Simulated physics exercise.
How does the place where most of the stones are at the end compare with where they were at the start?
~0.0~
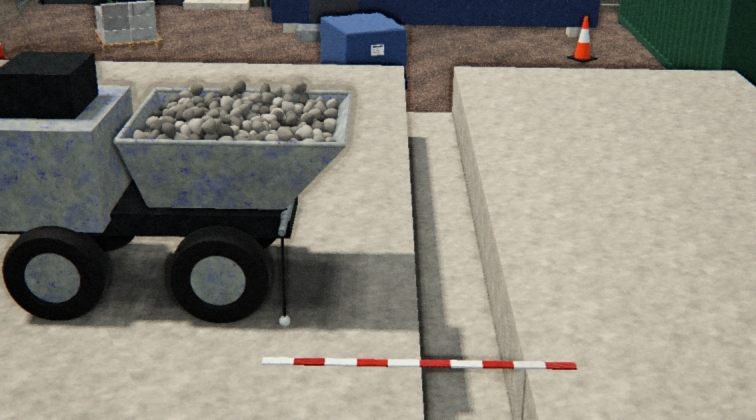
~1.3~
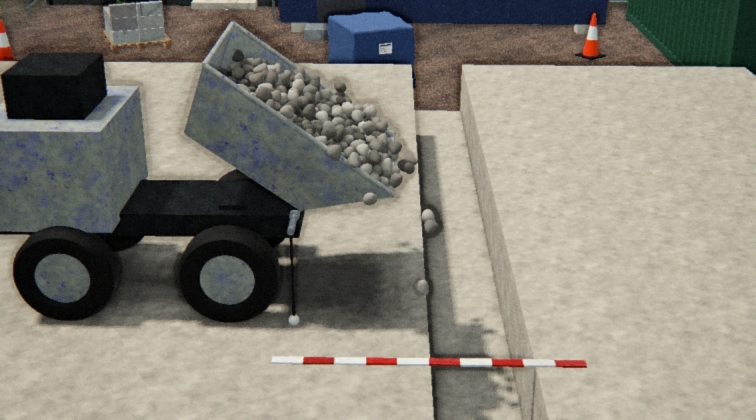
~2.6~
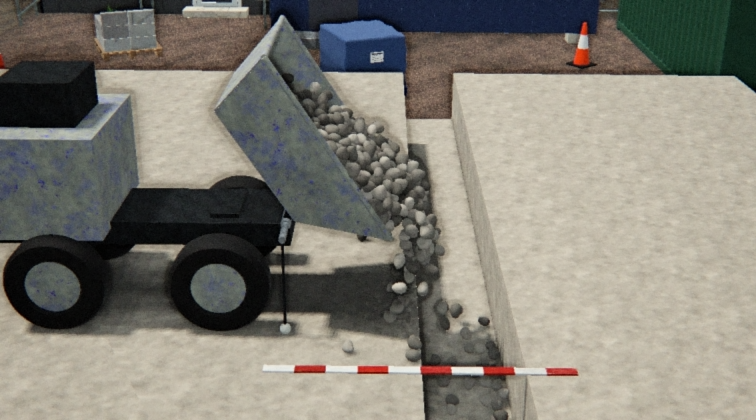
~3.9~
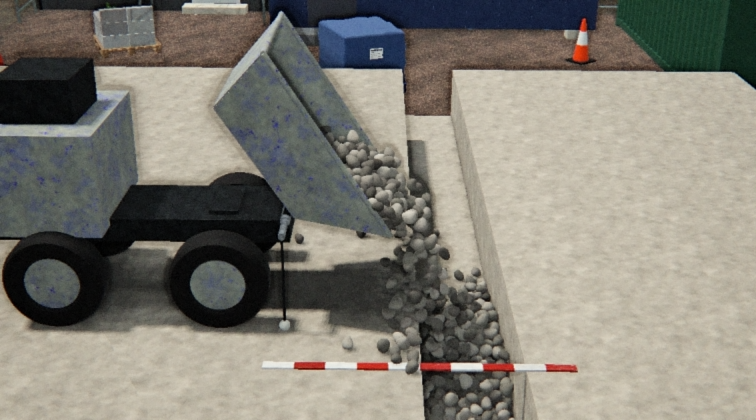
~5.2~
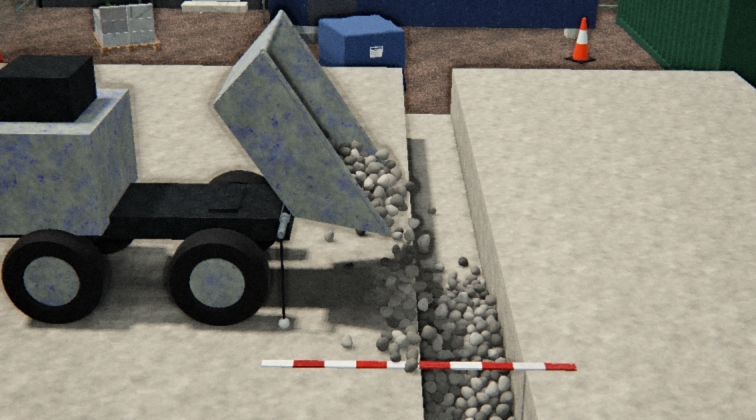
At the start all the stones were heaped in the dumper's level skip. By the end most of them were lower down and to the right, piled in the trench, with some still in the tipped skip.
